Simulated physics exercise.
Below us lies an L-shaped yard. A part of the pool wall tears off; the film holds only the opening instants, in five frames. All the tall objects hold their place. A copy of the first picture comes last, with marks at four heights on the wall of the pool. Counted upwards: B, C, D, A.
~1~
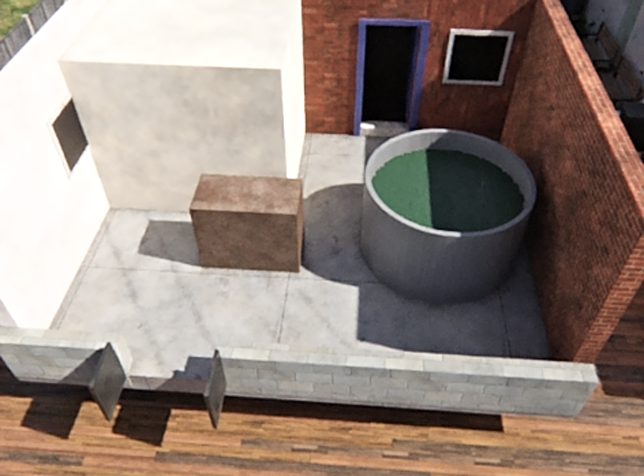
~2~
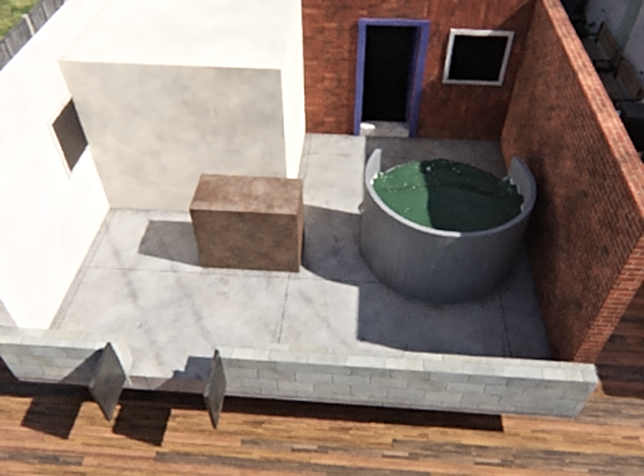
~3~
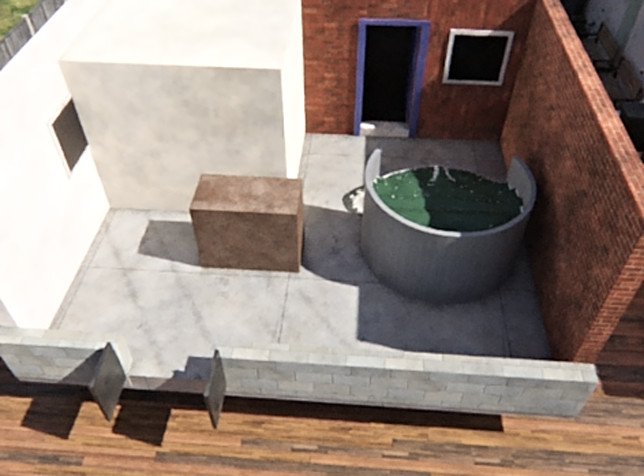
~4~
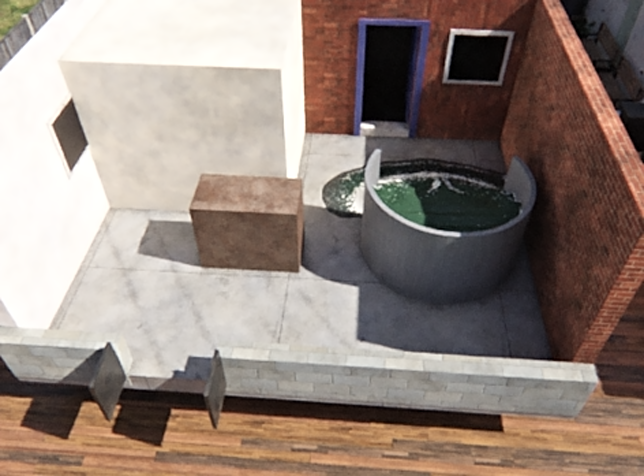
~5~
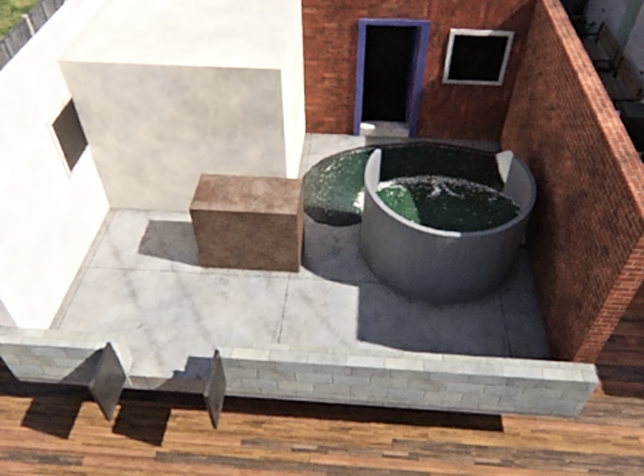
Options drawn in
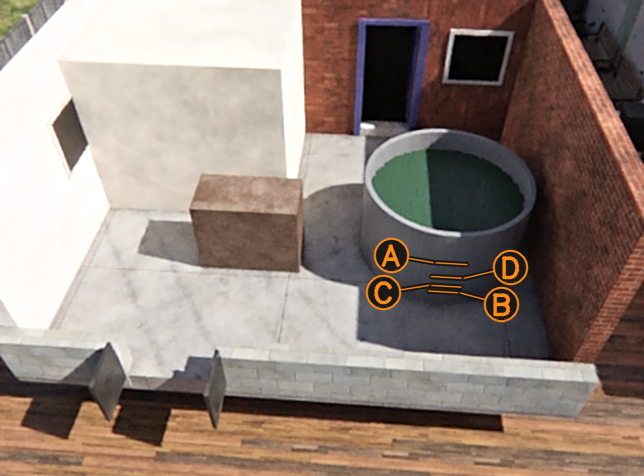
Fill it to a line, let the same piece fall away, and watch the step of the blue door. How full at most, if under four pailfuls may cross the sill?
Use mark C.
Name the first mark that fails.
D it is.
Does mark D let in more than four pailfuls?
Yes.
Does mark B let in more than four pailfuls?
No, not at all.
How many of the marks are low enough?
Two of the four.
On the marked copy, A at (450, 263); B at (444, 291); C at (445, 286); D at (447, 277); from the bottom up B, C, D, A.
Choosing A, dozens of bucketfuls pour in.
Choosing B, nothing gets over.
Choosing C, a bucket or two gets in.
Choosing D, about 9 bucketfuls get in.
